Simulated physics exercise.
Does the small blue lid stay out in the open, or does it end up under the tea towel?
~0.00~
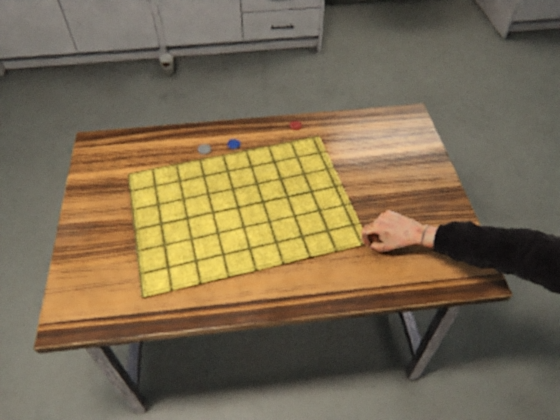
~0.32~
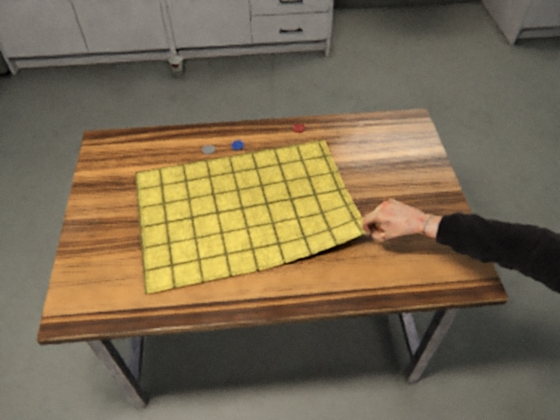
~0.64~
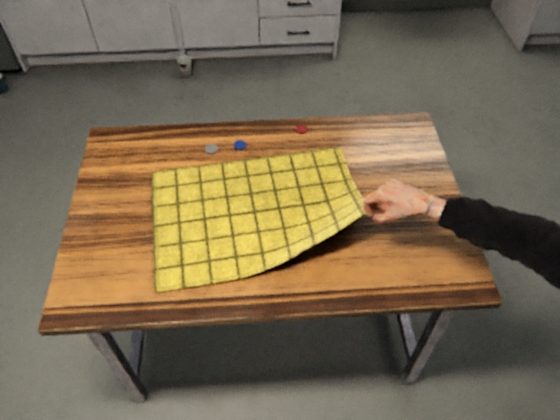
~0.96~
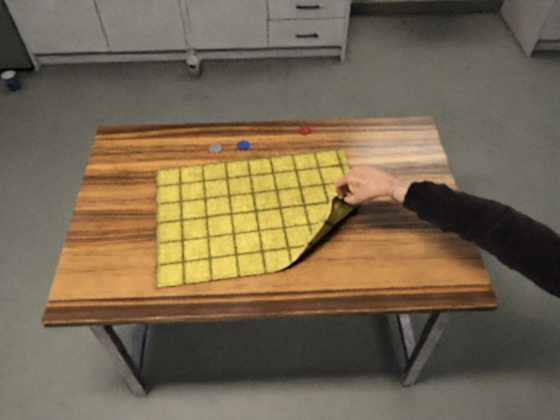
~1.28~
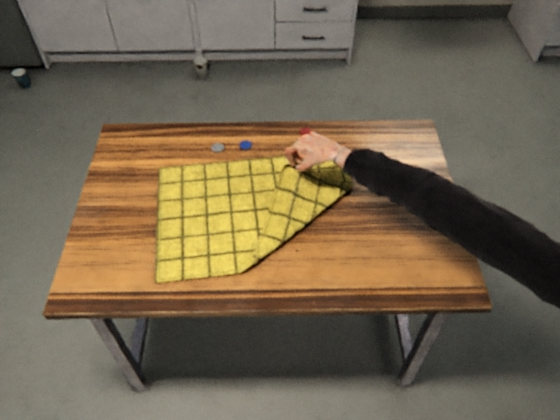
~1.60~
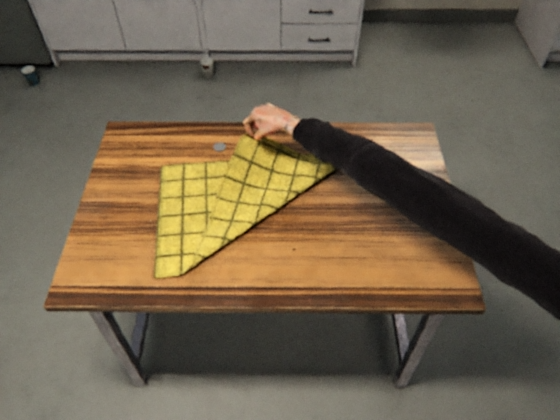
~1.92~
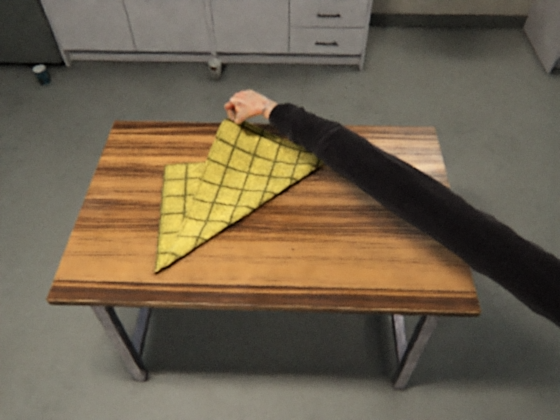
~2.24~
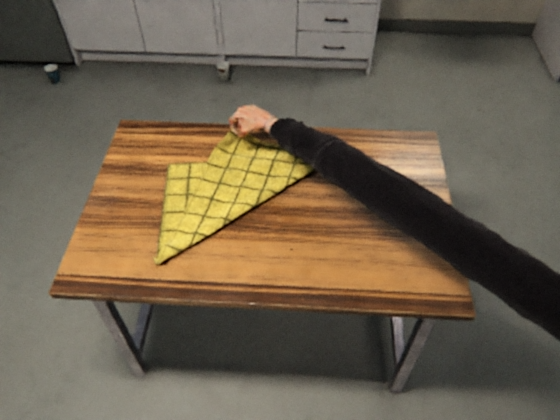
The blue lid ends up under the tea towel, as the folded part comes over it near the far edge of the table.
